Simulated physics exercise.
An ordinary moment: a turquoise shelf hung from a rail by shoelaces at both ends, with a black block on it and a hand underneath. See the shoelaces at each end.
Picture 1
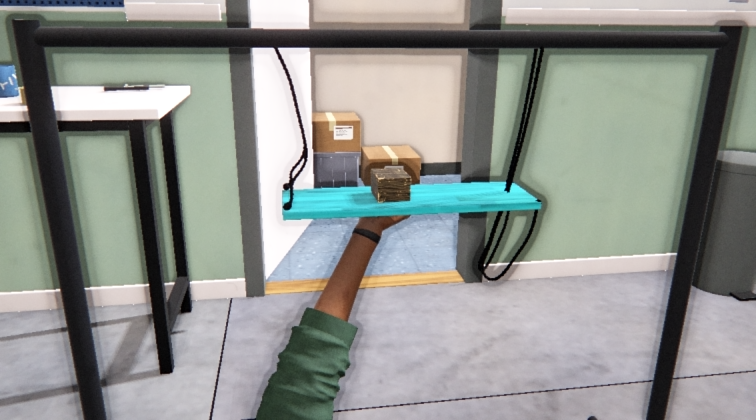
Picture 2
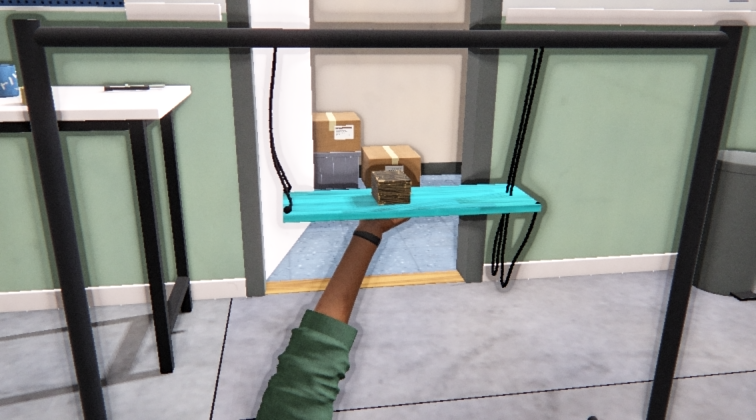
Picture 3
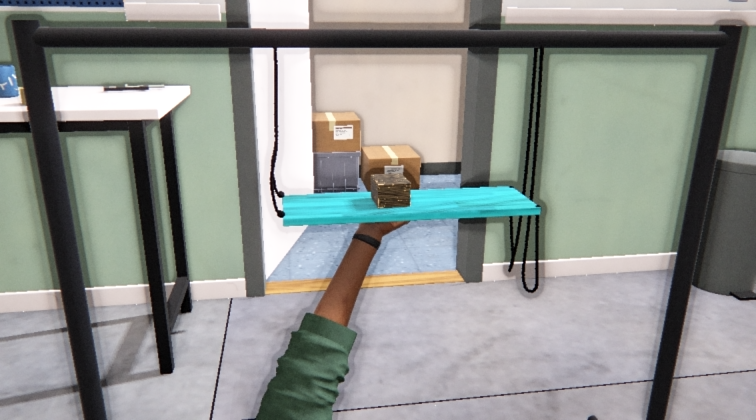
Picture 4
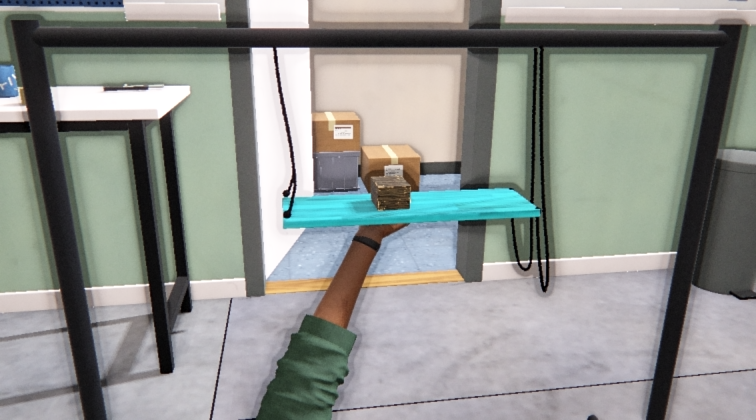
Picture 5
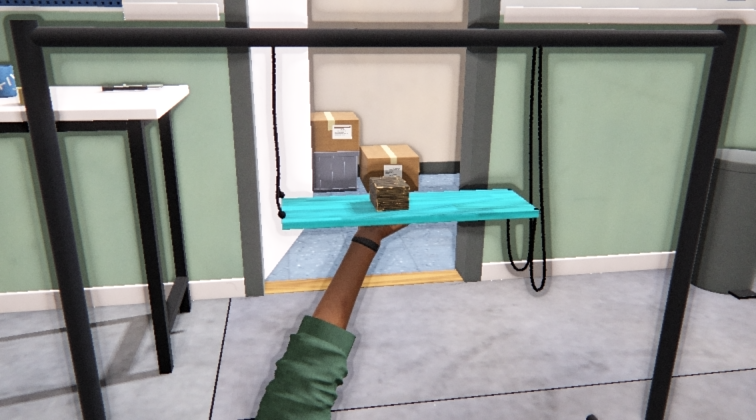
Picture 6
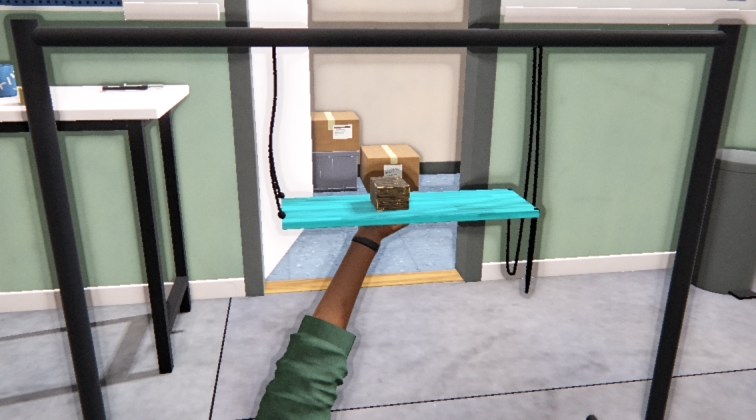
Turquoise shelf with a black block dipping slightly on a hand beneath it, shoelaces swaying at left and looping slack at right.
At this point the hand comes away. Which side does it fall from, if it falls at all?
The right side.
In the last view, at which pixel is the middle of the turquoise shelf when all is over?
Around (361, 294).
Then, 0.78 s past the final frame, board tipped 42° down to the right; block on the floor.
Then, 1.40 s past the final frame, board tipped 49° down to the right; block on the floor.
When it is over, board tipped 48° down to the right; block on the floor. The black block tumbles from the right end.
